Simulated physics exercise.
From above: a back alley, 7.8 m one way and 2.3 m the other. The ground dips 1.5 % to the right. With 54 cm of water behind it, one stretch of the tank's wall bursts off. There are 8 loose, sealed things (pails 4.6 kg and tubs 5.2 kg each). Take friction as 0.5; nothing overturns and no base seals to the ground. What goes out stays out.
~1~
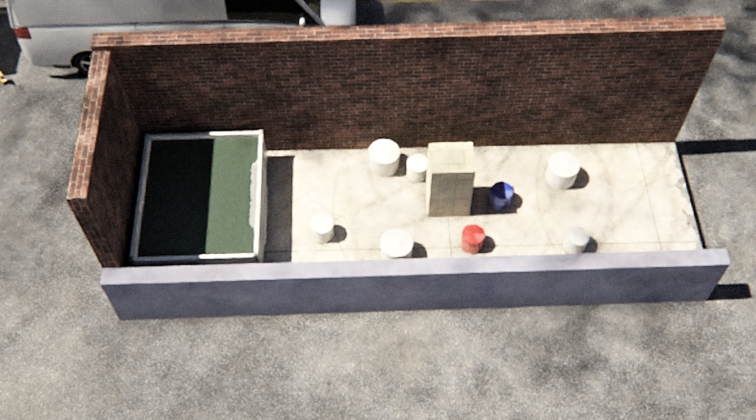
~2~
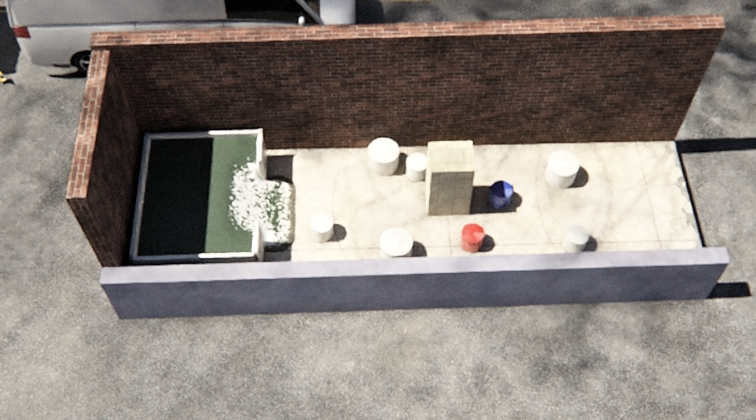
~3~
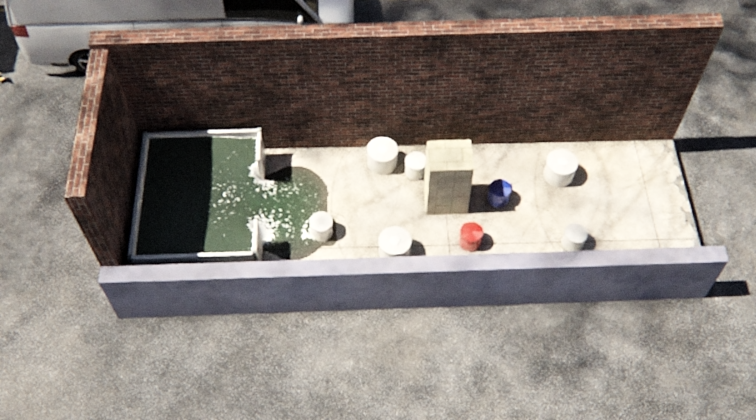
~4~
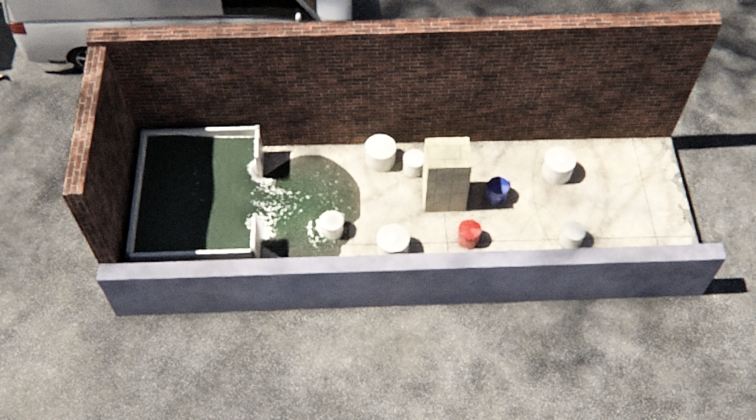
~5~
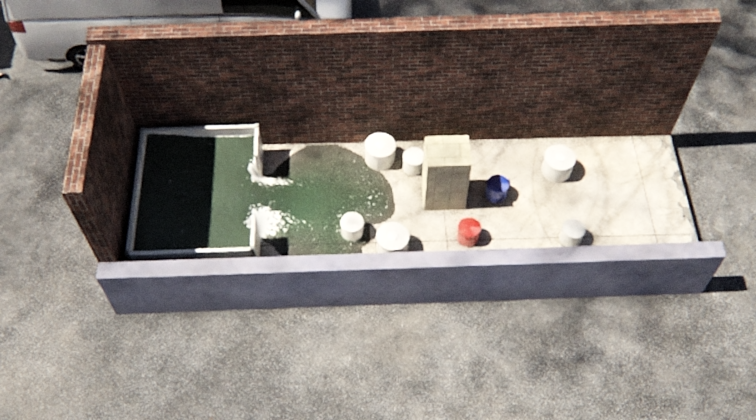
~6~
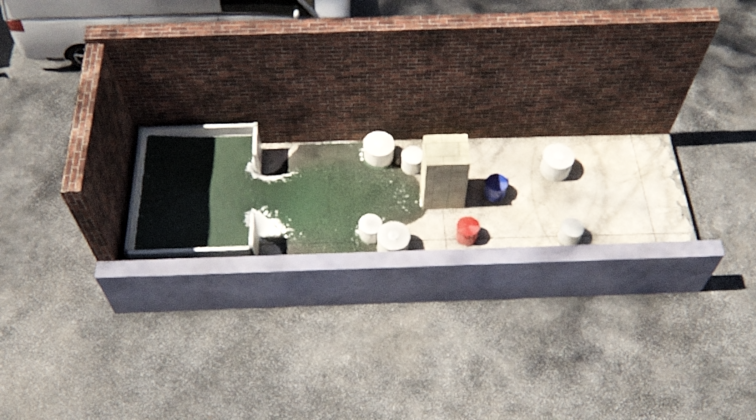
Green water bursts through the right wall of a tank in a brick-walled alley and spreads rightward across the pale ground, pushing a small white tub to the right while the red and blue pails stay in place.
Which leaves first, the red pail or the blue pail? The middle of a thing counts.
The red one.
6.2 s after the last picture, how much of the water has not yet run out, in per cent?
Some 50 per cent remains.
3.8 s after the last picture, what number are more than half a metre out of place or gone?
I count 8.
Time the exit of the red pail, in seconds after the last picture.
Near 2.5 s.
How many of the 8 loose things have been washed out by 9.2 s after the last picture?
8 of them.
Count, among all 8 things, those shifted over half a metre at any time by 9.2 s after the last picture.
I count 8.
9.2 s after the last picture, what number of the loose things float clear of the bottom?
0 of them.
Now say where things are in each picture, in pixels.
The red pail at (473, 234) rests on the ground; the blue pail at (502, 190) rests on the ground; water covers 3.1 m2; 0 of 8 have shifted, in the first picture.
The red pail at (473, 233), on the bottom; the blue pail at (501, 189), on the bottom; 3.6 m2 under water; 0 of 8 have shifted, in the second picture.
The red pail at (471, 232) rests on the ground; the blue pail at (500, 188), on the bottom; water covers 4.3 m2; 0 of 8 have shifted, in the third picture.
The red pail at (470, 229), on the bottom; the blue pail at (498, 185), on the bottom; water covers 5.1 m2; 1 of 8 have shifted, in the fourth picture.
The red pail at (469, 227), on the bottom; the blue pail at (498, 184) rests on the ground; water covers 6.0 m2; 1 of 8 have shifted, in the fifth picture.
The red pail at (468, 226) rests on the ground; the blue pail at (496, 182), on the bottom; 6.9 m2 under water; 1 of 8 have shifted, in the sixth picture.
Then, 1.2 s after the last picture the red pail is near (552, 222), 1.2 m from its start, aground; the blue pail is near (496, 182), 0.0 m from its start, aground; 0 of 8 are out; 4 afloat.
Then, 3.8 s after the last picture the red pail has gone out (2.4 s after the last picture); the blue pail is near (601, 188), 1.5 m from its start, afloat; 7 of 8 are out; 1 afloat.
Then, 6.2 s after the last picture the red pail has gone out (2.4 s after the last picture); the blue pail has gone out (4.8 s after the last picture); 8 of 8 are out; 0 afloat.
Then, 9.2 s after the last picture the red pail has gone out (2.4 s after the last picture); the blue pail has gone out (4.8 s after the last picture); 8 of 8 are out; 0 afloat.
